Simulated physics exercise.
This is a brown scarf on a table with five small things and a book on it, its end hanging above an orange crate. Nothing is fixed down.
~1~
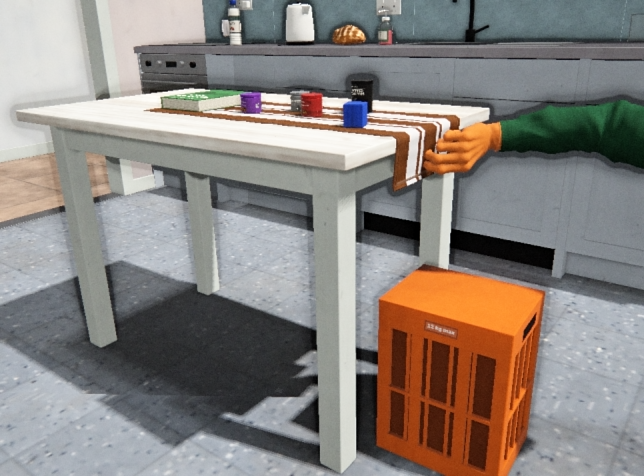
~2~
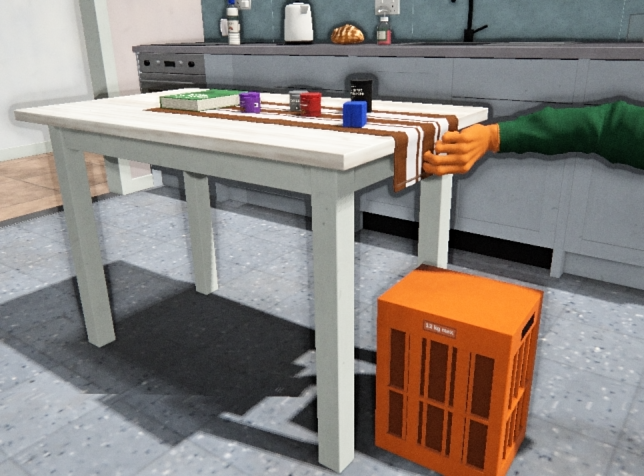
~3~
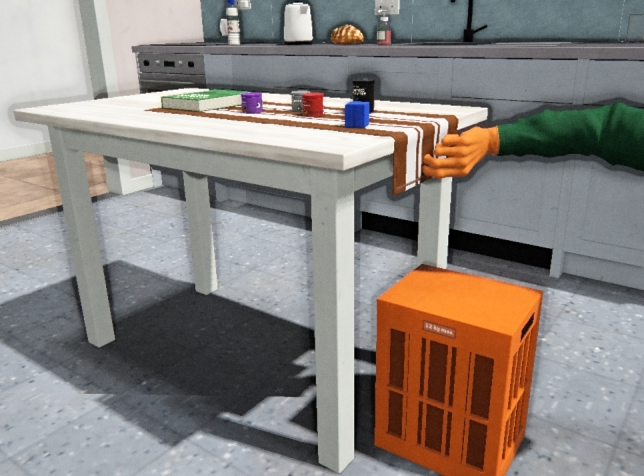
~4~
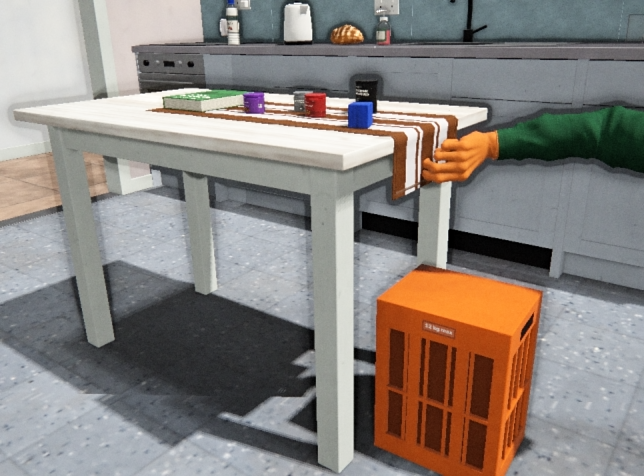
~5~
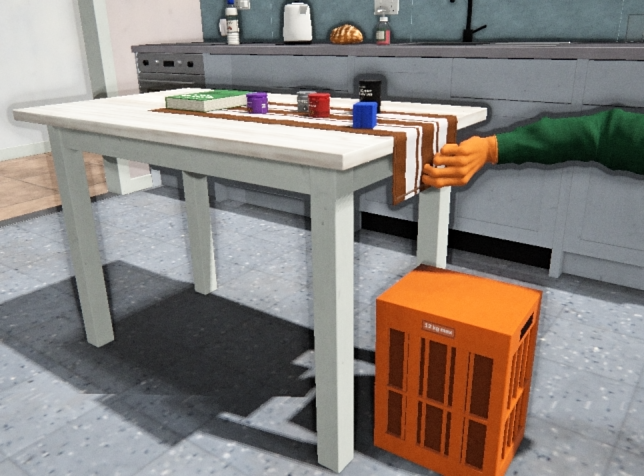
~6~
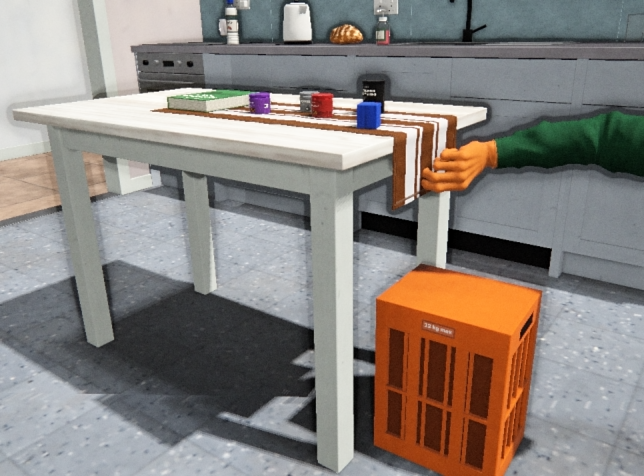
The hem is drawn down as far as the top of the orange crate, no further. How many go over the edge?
The count of fallen things is two.
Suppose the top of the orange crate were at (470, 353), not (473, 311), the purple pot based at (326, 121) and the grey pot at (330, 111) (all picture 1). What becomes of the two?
The purple pot comes down; the grey pot drops off.
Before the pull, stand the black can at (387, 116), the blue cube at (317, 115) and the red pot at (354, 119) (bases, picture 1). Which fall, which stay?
The black can comes down, the blue cube remains up, the red pot is carried off.
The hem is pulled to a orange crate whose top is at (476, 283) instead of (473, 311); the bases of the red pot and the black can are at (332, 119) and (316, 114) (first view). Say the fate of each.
The red pot remains up; the black can keeps its place on top.
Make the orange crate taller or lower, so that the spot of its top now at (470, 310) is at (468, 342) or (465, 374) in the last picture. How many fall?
In that case 3 and 4.
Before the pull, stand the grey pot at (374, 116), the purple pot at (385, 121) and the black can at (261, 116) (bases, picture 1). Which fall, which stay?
The grey pot is carried off; the purple pot drops off; the black can holds on.
A little later, hem near (424, 262); blue cube gone.
Next, hem on the crate; blue cube and black can gone.
When it is over, hem on the crate; blue cube and black can gone. It carries off two.
